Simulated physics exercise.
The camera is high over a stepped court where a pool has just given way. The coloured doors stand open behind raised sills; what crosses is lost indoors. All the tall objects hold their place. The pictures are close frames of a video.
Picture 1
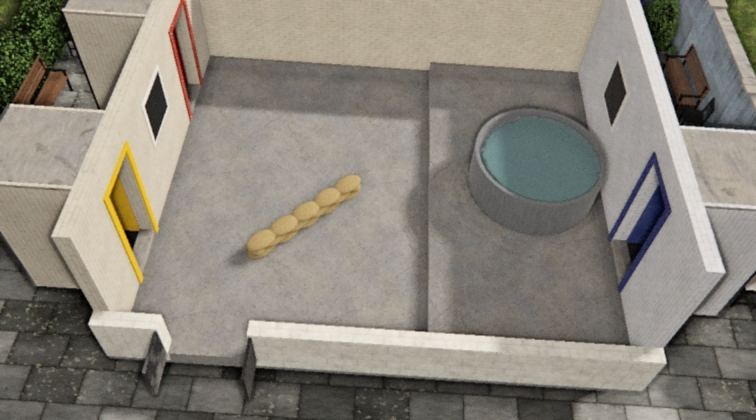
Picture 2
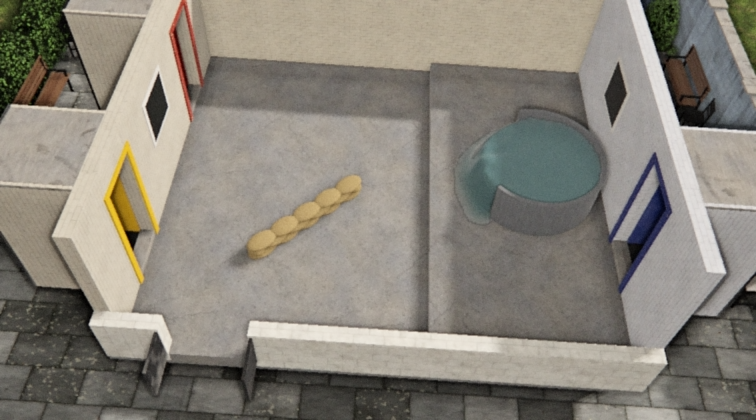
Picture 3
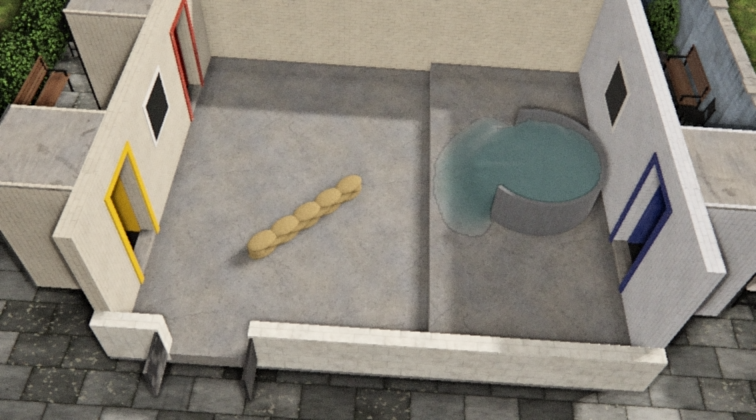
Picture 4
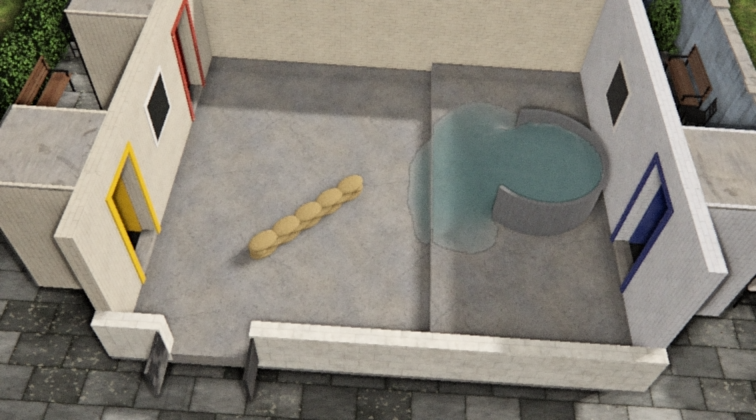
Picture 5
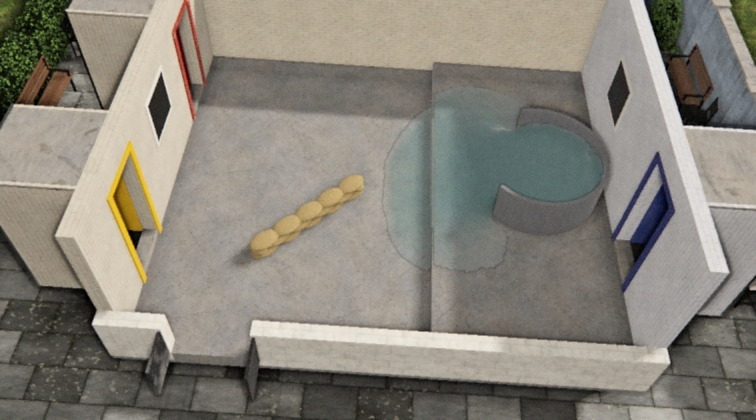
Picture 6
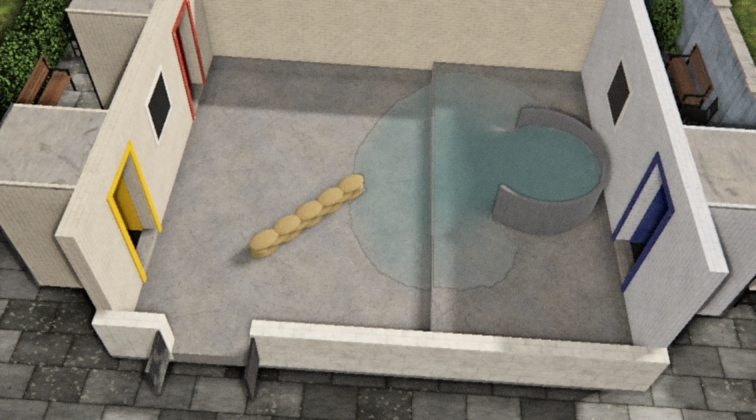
A round grey pool of blue-green water stands on the right of a walled, stepped concrete court, seen from high above by a steady camera. Red and yellow doorways open on the left, a blue one on the right, and five tan sacks lie in a slanting row. The pool's left side opens, and water pours out, spreading leftward over the step until its thin edge reaches the nearest sack.
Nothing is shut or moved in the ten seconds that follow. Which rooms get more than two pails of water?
The red door lets in a lot; the yellow door admits no more than that; the blue door admits no more than that.
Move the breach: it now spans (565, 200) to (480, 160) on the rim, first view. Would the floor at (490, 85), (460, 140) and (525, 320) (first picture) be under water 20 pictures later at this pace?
In turn: Dry, free of water, wet.
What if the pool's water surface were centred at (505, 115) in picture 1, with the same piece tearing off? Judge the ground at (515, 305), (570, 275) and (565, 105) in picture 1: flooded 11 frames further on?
As listed: Dry, not flooded, free of water.
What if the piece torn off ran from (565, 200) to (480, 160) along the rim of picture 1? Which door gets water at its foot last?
It is the door marked red.
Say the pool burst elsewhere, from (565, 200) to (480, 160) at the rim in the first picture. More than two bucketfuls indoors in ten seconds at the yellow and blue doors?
My reading: Yellow passes that mark; blue is under.
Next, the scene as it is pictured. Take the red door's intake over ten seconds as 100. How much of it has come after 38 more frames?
Near 95 in a hundred.
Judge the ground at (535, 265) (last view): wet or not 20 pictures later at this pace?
There: Free of water.
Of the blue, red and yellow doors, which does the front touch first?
That is the red door.
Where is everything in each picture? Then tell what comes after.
The pool at (540, 157) is whole and still, in the first picture.
Water pours out at (476, 162) and has run to (485, 222), in the second picture.
Water pours out at (476, 163) and has run to (466, 231), in the third picture.
The front is at (446, 244), out from the gap at (477, 165), in the fourth picture.
Water pours out at (478, 165) and has run to (411, 258), in the fifth picture.
Water pours out at (478, 165) and has run to (382, 267), in the sixth picture.
A moment on, water covers 45 % of the floor; the red door not reached, the yellow door not reached, the blue door not reached.
Next, water covers 65 % of the floor; the red door wet at the sill, nothing in, the yellow door not reached, the blue door not reached.
Then, water covers 70 % of the floor; the red door far over two buckets in, the yellow door wet at the sill, nothing in, the blue door not reached.
Later, water covers 75 % of the floor; the red door far over two buckets in, the yellow door wet at the sill, nothing in, the blue door not reached.
In the end, water covers 70 % of the floor; the red door far over two buckets in, the yellow door under two buckets in, the blue door not reached.
